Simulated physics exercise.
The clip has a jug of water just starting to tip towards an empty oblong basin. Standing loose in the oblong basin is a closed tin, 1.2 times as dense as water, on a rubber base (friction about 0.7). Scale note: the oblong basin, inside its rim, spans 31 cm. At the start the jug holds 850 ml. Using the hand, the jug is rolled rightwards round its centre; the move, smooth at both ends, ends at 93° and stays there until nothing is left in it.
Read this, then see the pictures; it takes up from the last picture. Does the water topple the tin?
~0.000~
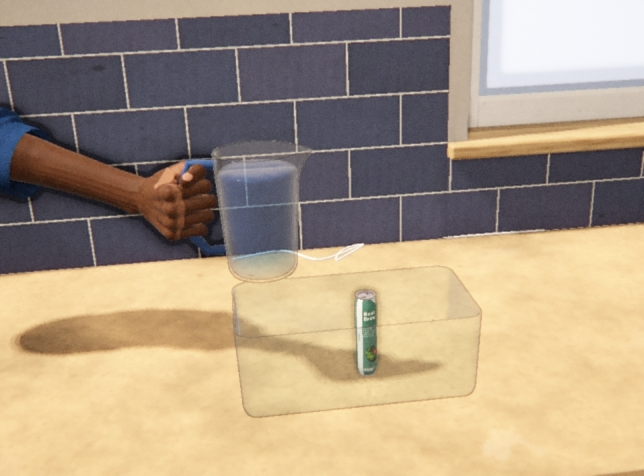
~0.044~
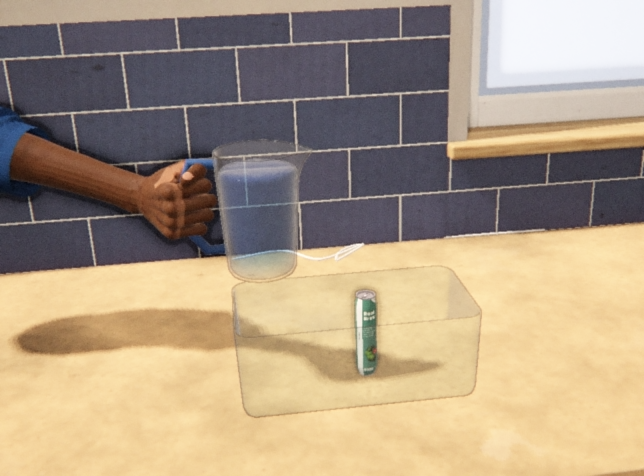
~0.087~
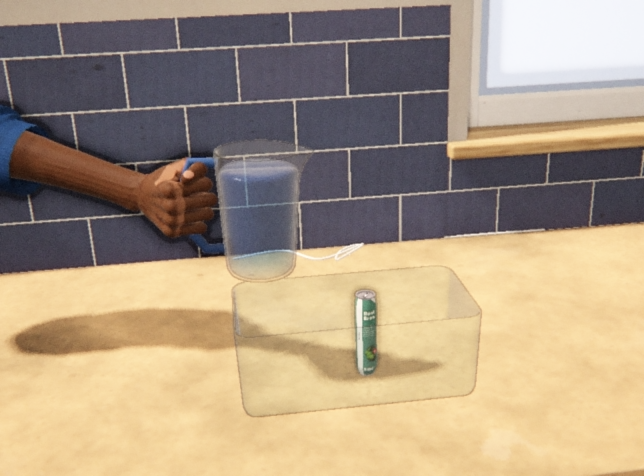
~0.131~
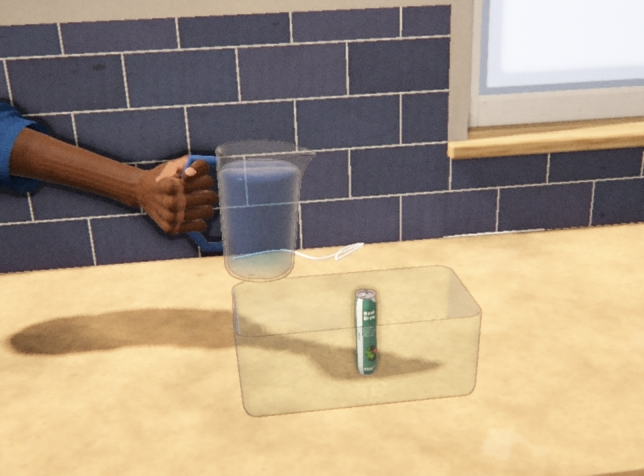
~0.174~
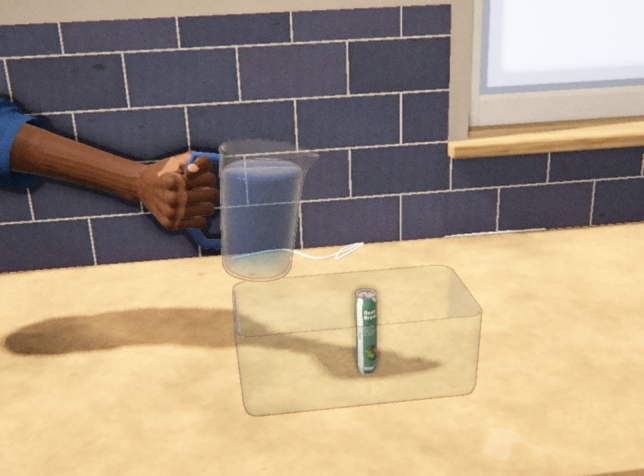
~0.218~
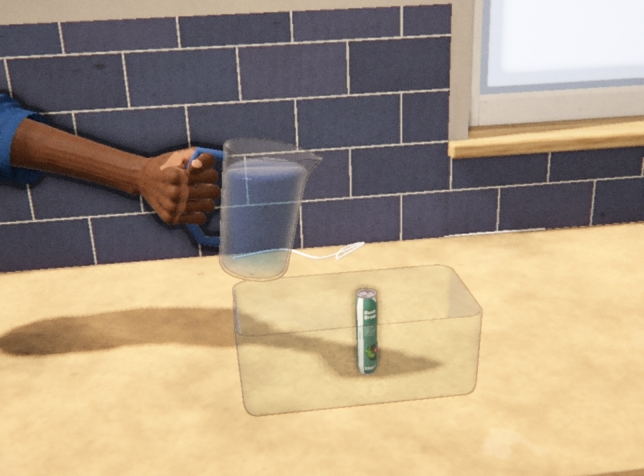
Bet it holds up.
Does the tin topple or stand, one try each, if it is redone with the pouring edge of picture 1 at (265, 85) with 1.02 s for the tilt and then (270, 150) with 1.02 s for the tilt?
The tin overturns the first time and overturns the second time.
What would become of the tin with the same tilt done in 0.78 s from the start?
The tin stays on its base.
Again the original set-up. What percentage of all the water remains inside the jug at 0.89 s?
About 54 % is still there.
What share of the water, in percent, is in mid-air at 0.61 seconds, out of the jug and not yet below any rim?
Roughly 10 %.
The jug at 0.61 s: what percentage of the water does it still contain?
Around 90 percent.
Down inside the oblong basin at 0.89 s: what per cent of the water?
I'd say roughly 30 in a hundred of it.
After 0.61 s the tilt is 60° and 90 per cent is still to pour; the tin stands where it began.
After 0.89 s the tilt is 90° and 54 per cent is still to pour; the tin stands where it began.
After 1.20 s the tilt is 93° and 16 per cent is still to pour; the tin stands where it began.
After 1.52 s the tilt is 93° and 4 per cent is still to pour; the tin stands where it began.
In the end the tin stands where it began.
